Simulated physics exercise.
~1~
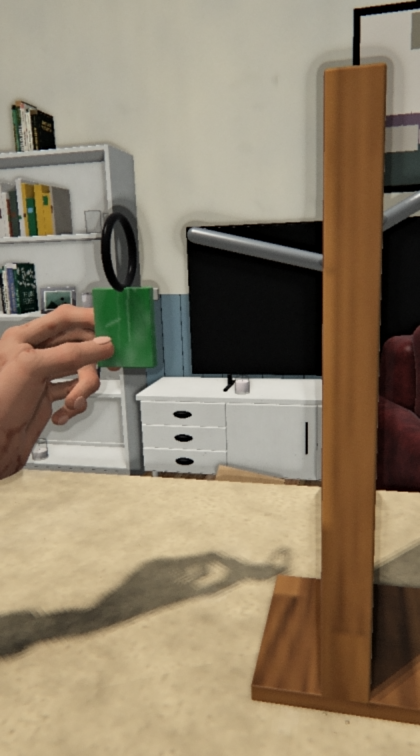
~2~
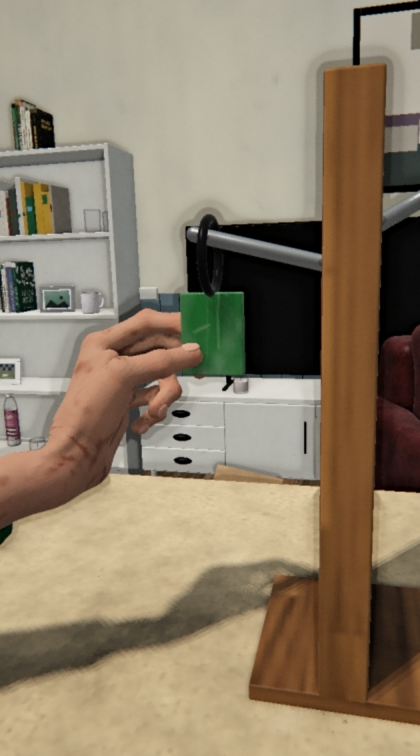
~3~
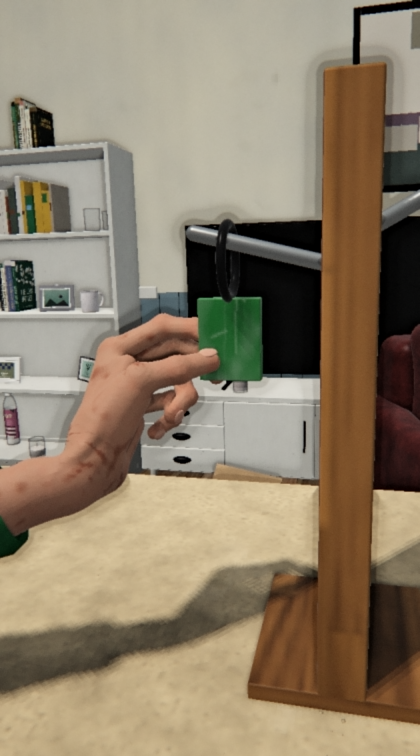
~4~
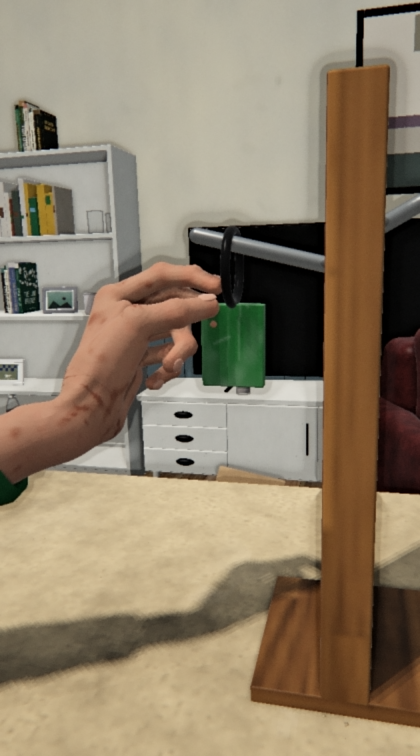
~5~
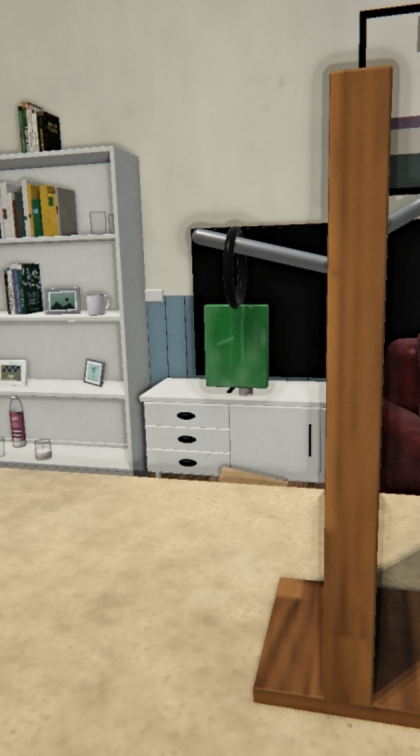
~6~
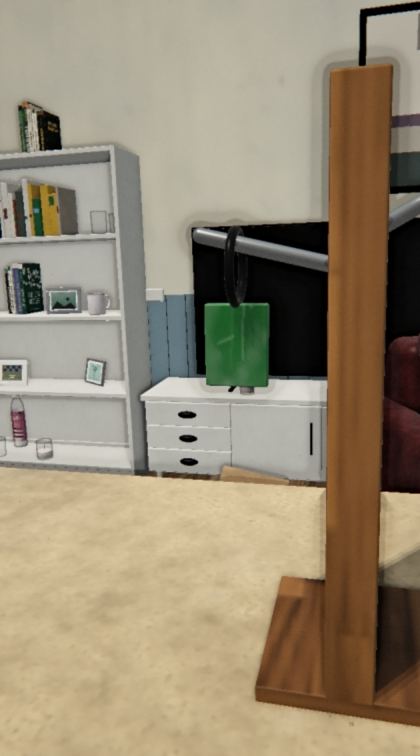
At the start, a hand at the left holds up a green tag with a black ring on top, near a wooden stand on a pale tabletop. The hand carries the tag to the right, toward a grey rod that slopes out from the stand in front of a dark screen. It brings the ring to the outer part of the rod and steadies the tag there. The fingers then open and the hand draws back out of view. The green tag stays on the peg, hanging still beside the stand.
